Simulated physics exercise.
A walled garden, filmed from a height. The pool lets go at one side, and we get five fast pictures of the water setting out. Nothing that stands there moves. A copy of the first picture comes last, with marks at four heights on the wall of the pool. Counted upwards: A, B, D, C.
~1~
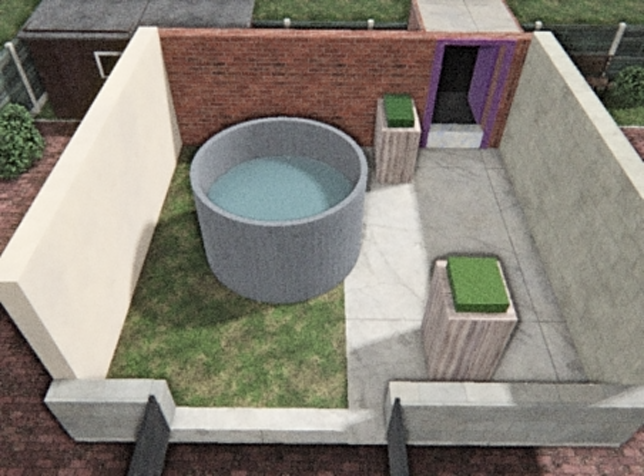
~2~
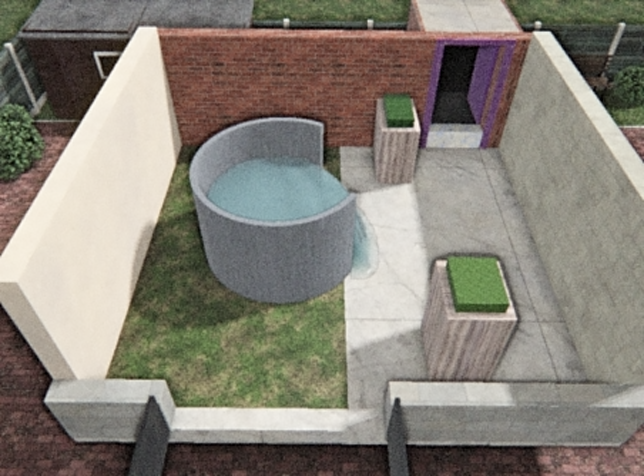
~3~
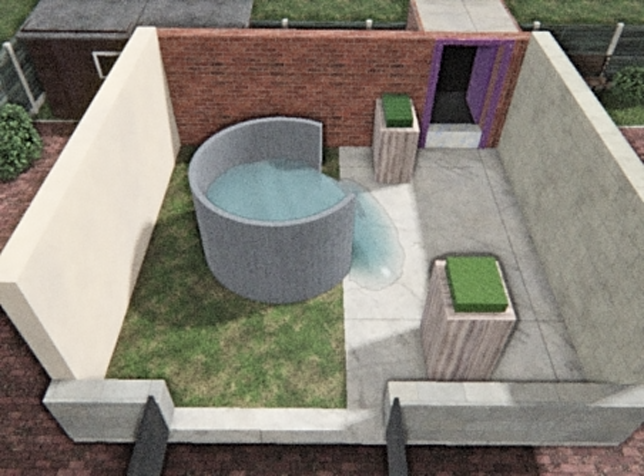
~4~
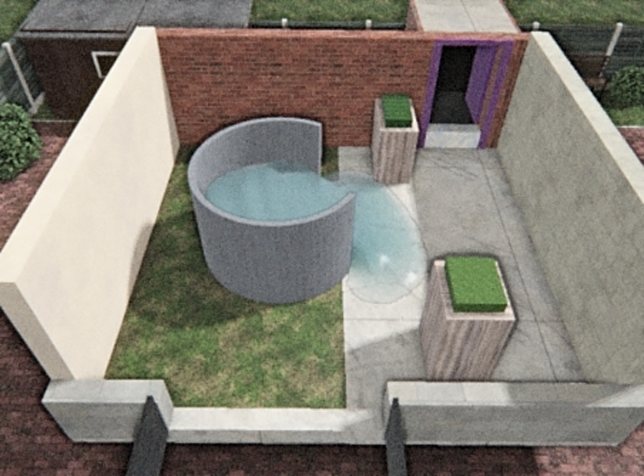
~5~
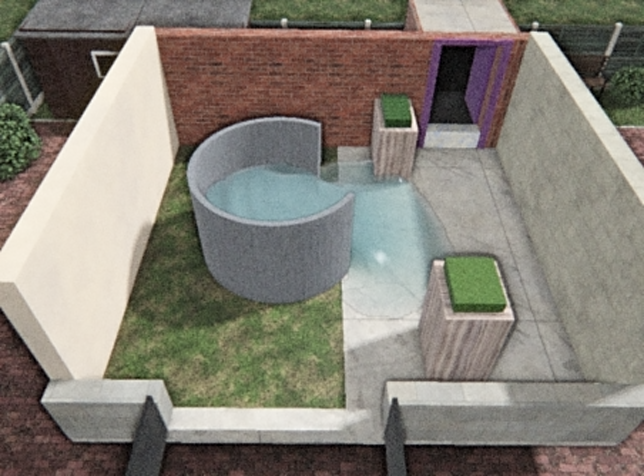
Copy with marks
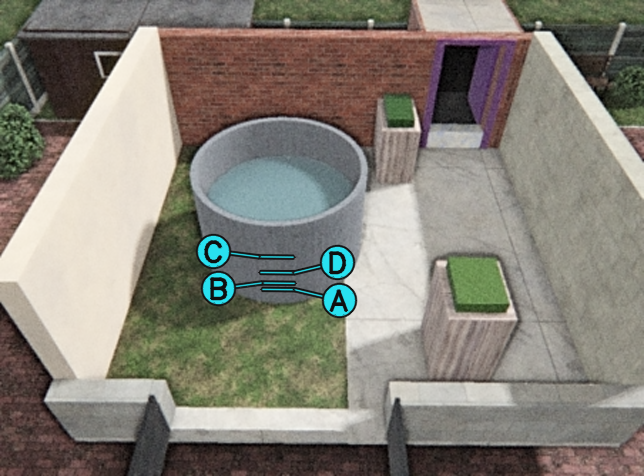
At first, a round grey pool of still water stands on the grass of a walled garden, beside two planters on paving. Then a section of its right side is gone and water pours through the gap, spreading across the paving in a widening sheet between the planters.
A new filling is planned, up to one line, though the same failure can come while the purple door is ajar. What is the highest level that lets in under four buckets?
The answer is level C.
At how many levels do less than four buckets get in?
All of them.
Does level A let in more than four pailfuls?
No.
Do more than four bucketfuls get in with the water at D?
No, not at all.
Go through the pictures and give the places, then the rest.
Water in the pool at rest, its middle at (281, 199); foot of the purple doorway at (452, 148); open gate at (277, 378).
Water covers 2 % of the ground and shows as far out as (361, 266).
Water covers 6 % of the ground and shows as far out as (375, 284).
Water covers 11 % of the ground and shows as far out as (403, 288).
Water covers 17 % of the ground and shows as far out as (399, 302).
On the marked copy, A at (278, 289); B at (278, 283); C at (276, 257); D at (277, 272); from the bottom up A, B, D, C.
If A is chosen, nothing gets over.
If B is chosen, nothing gets over.
If C is chosen, a bucket or two gets in.
If D is chosen, nothing gets over.
